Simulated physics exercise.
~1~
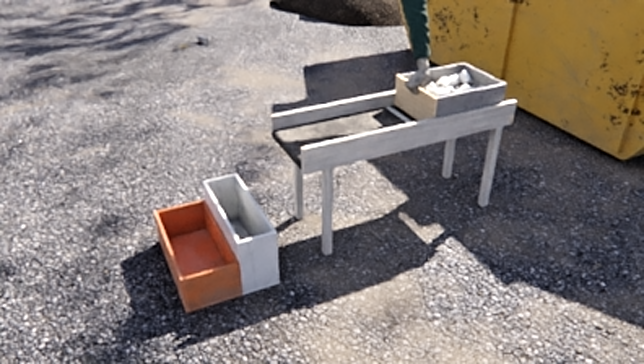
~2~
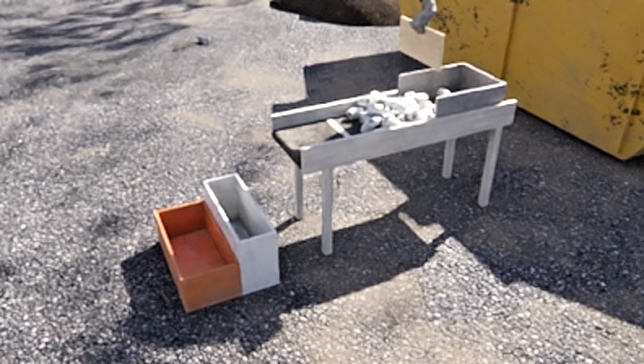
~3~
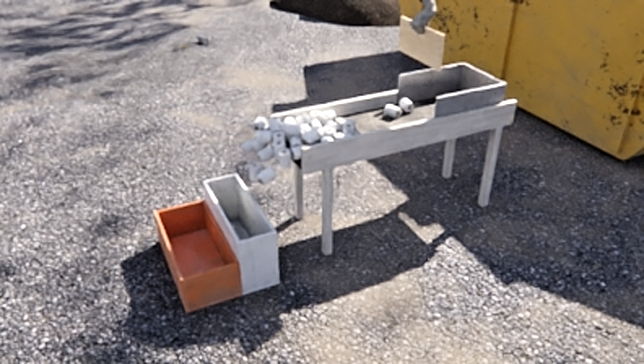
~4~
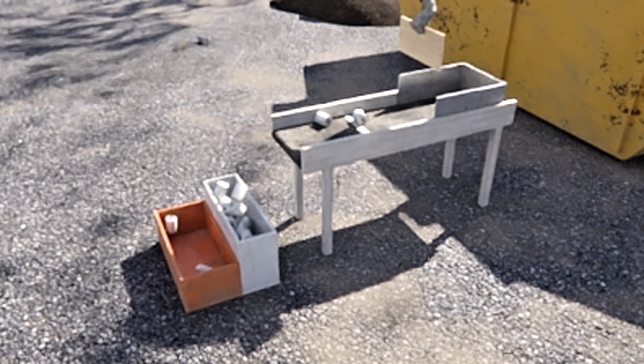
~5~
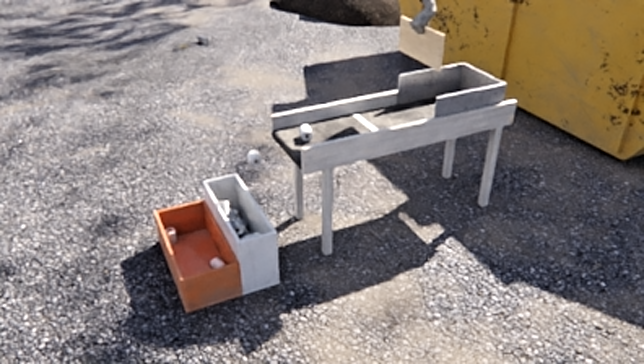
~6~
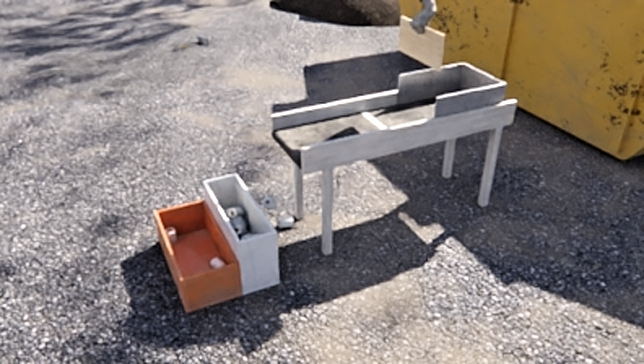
White paper rolls spilled from the grey pen once its gate lifted, riding left along the belt and tumbling off the end, mostly into the white box, with a couple in the orange bin and the last stragglers on the ground beside the white box.
